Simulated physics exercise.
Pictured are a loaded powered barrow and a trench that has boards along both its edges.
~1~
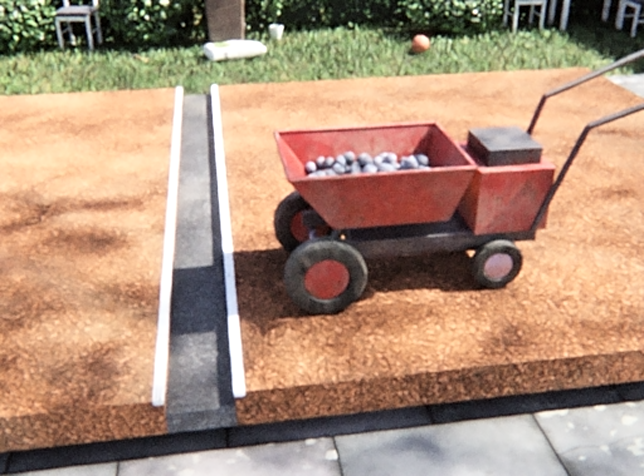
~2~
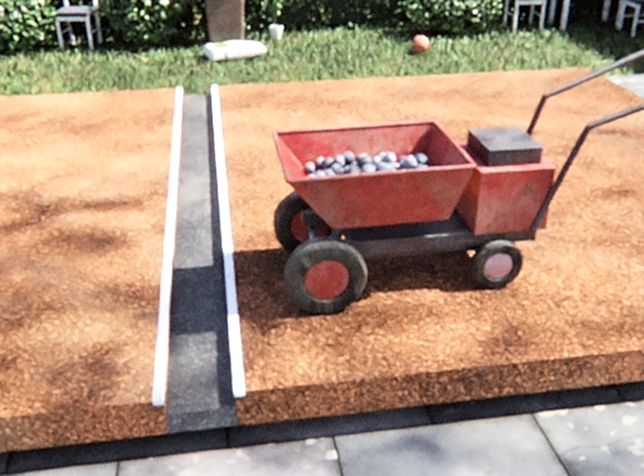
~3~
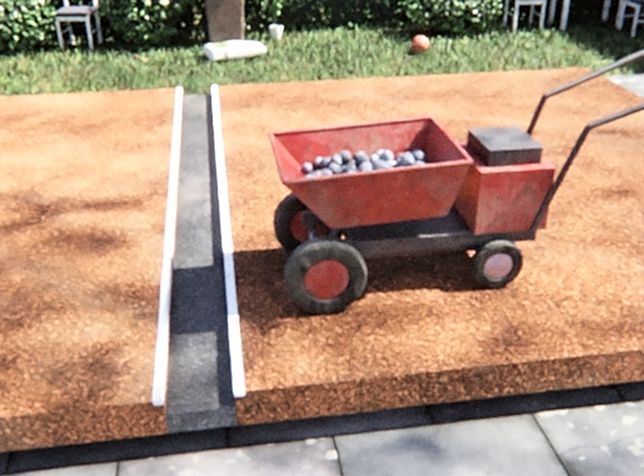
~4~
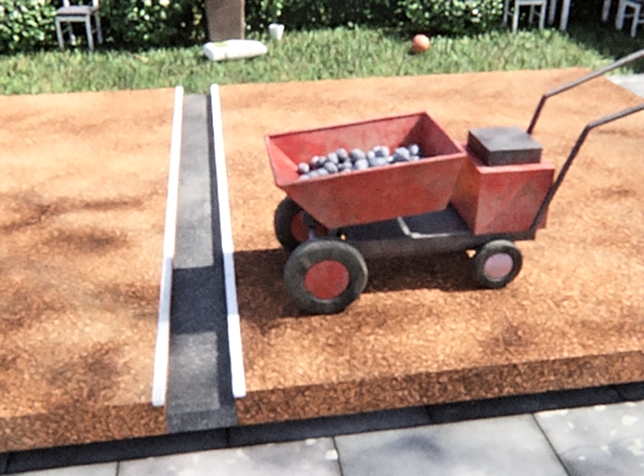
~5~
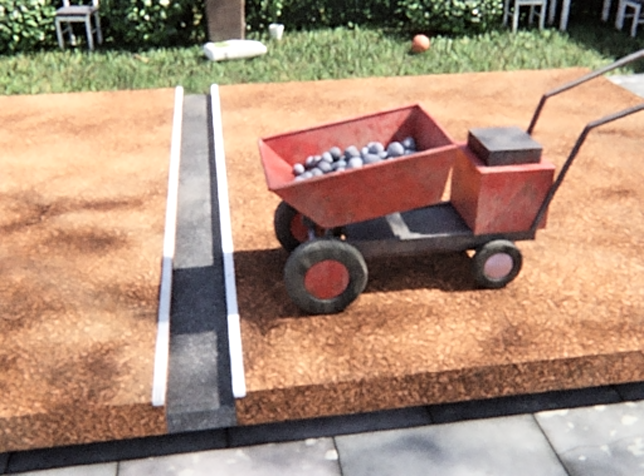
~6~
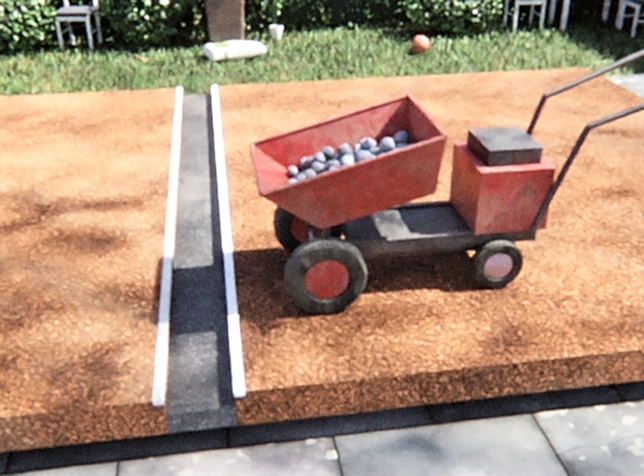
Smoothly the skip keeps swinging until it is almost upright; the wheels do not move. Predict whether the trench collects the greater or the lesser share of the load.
The greater share.
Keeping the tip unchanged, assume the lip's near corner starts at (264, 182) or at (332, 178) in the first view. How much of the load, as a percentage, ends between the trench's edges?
30 and 80 percent, in that order.
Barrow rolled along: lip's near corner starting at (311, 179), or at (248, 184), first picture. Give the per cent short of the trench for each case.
0 % then 0 %.
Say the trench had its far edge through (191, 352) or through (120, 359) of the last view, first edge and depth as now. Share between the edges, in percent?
30 %, give or take, and then 90 %.
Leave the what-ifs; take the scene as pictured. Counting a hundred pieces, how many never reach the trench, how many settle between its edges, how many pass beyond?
Roughly short 0 per cent, between 65 per cent, beyond 35 per cent.
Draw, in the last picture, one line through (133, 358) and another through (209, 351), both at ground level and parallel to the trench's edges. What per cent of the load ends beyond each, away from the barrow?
I'd say about 20 and about 80 in a hundred.
Shortly afterwards, skip tipped steeply; the whole lot in the skip.
Next, skip tipped right over; the bulk in the skip; a little in or heaped over the trench; only a few beyond it; only a few falling.
Some moments later, skip tipped right over; a little in the skip; near two thirds in or heaped over the trench; near a third beyond it.
In the end, skip tipped right over; near two thirds in or heaped over the trench; near a third beyond it.
